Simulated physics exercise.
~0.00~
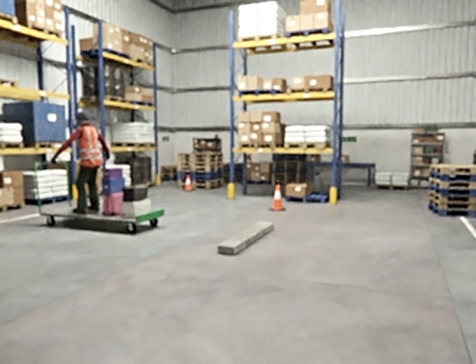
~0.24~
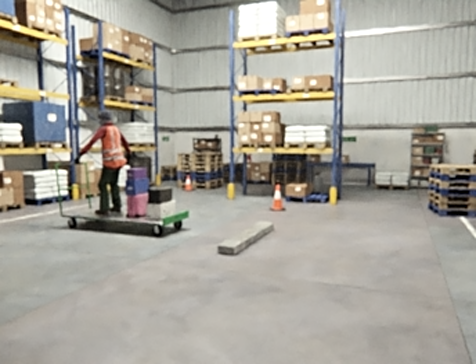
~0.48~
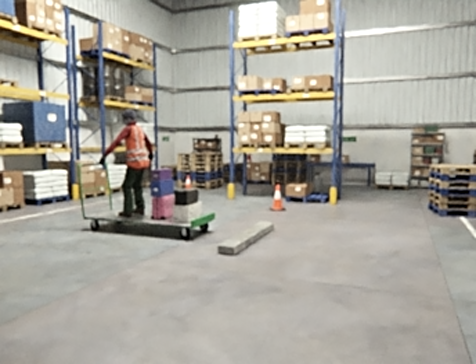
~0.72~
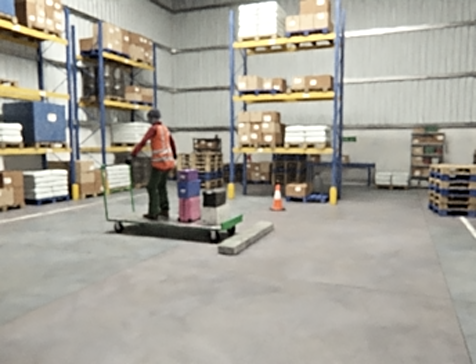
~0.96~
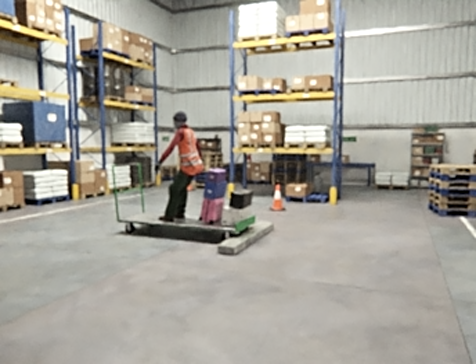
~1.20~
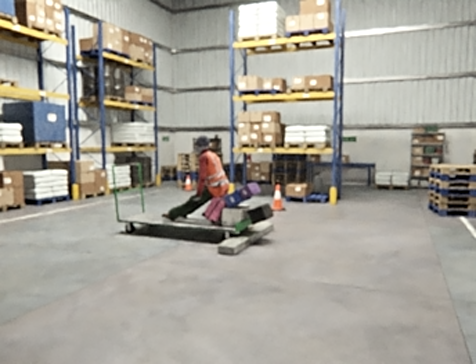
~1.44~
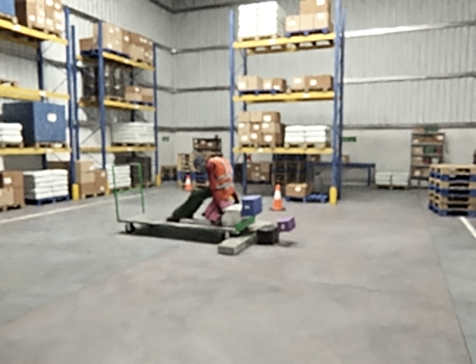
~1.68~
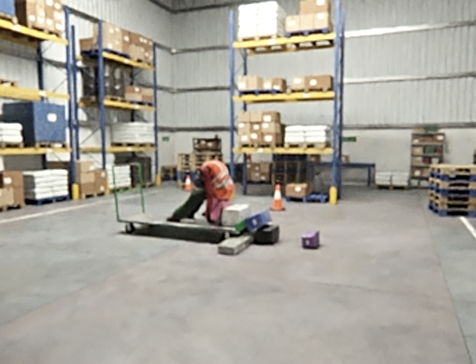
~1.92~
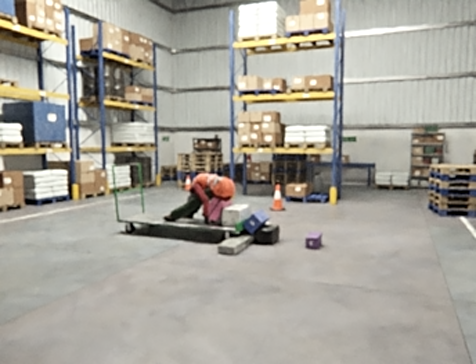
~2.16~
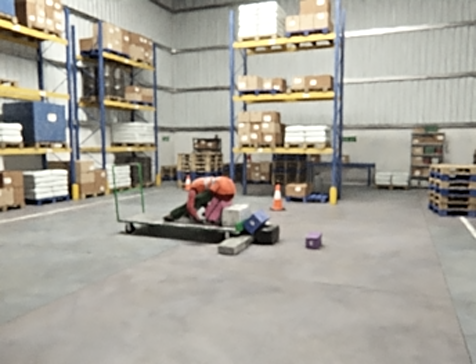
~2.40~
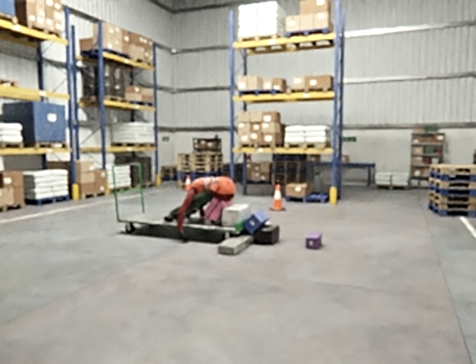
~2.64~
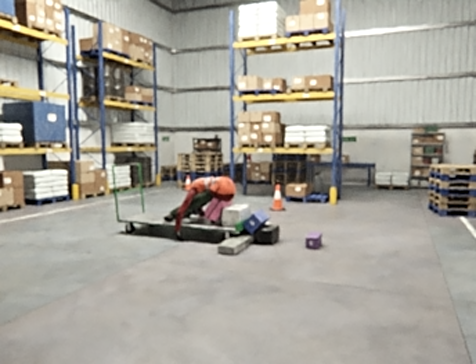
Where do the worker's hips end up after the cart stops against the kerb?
They stay over the deck, behind its front edge. The worker drops down low and bends forward there, while the black case and the blue and purple totes go over the front.
